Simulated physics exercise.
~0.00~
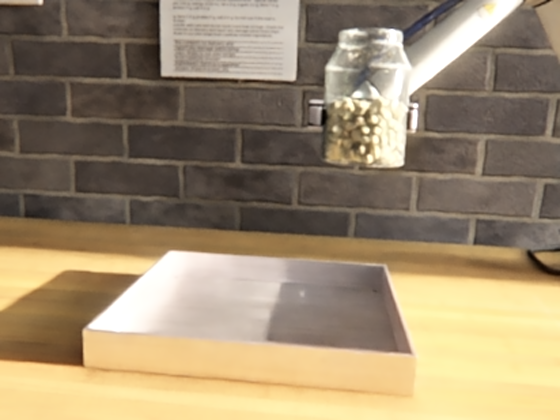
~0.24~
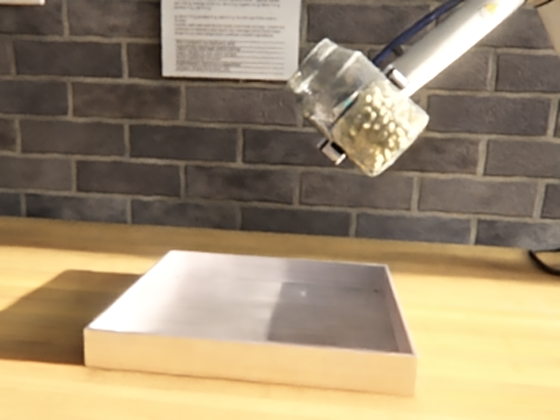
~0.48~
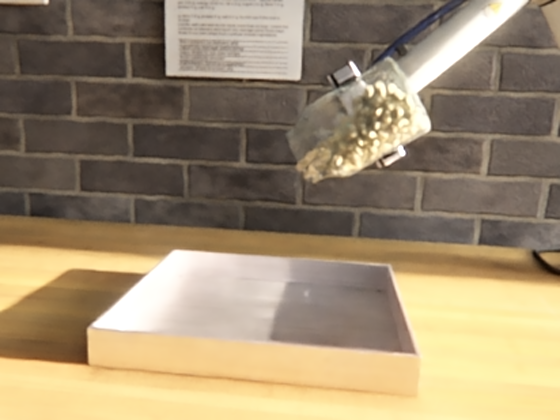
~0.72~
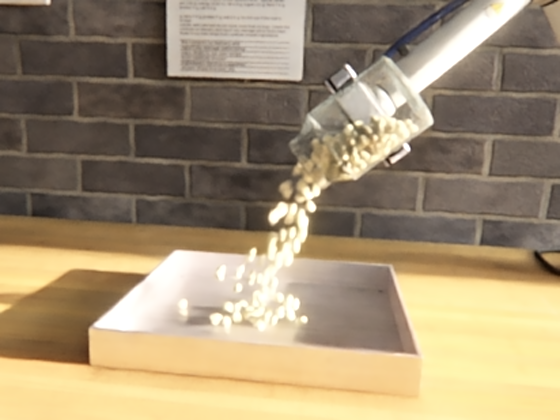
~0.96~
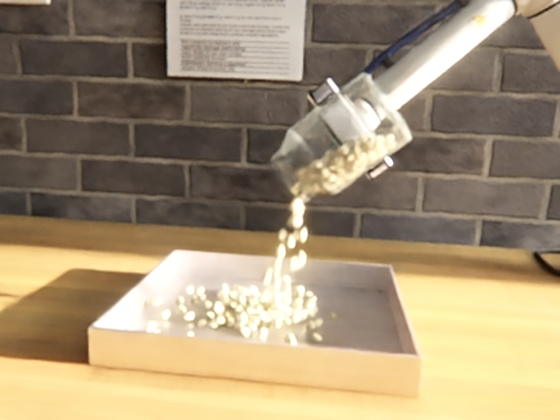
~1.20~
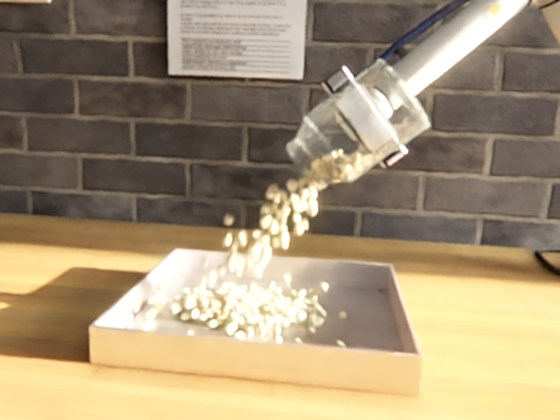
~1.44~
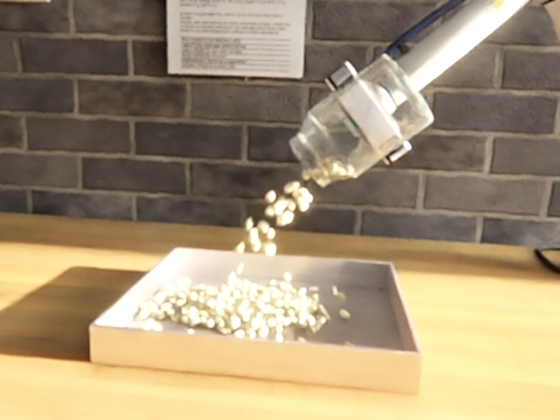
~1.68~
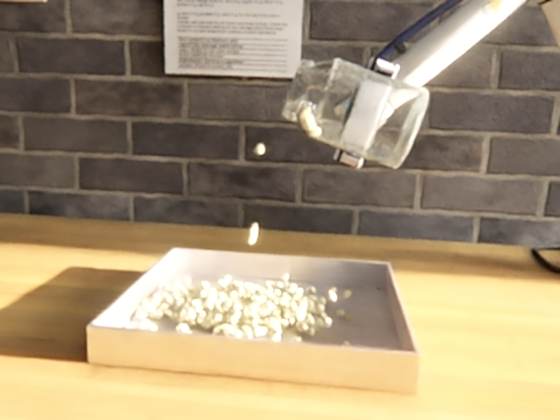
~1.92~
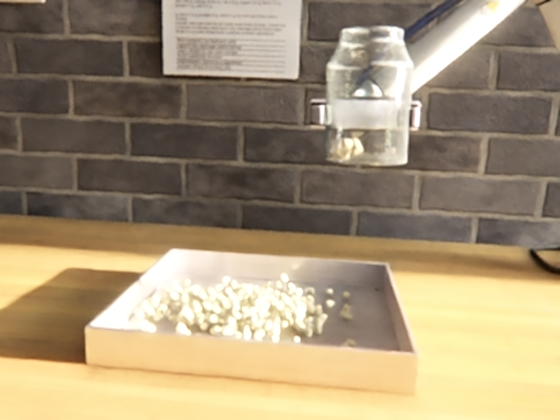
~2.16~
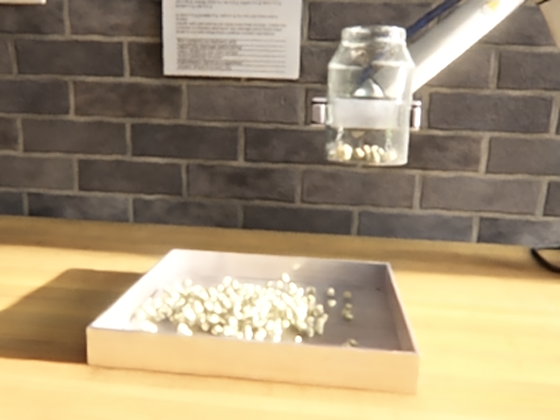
A robot arm tipped a clear jar of pale beans to the left and poured them into a shallow tray on a wooden table, then turned the jar upright again, leaving a scattered pile in the tray and a few beans inside the jar.
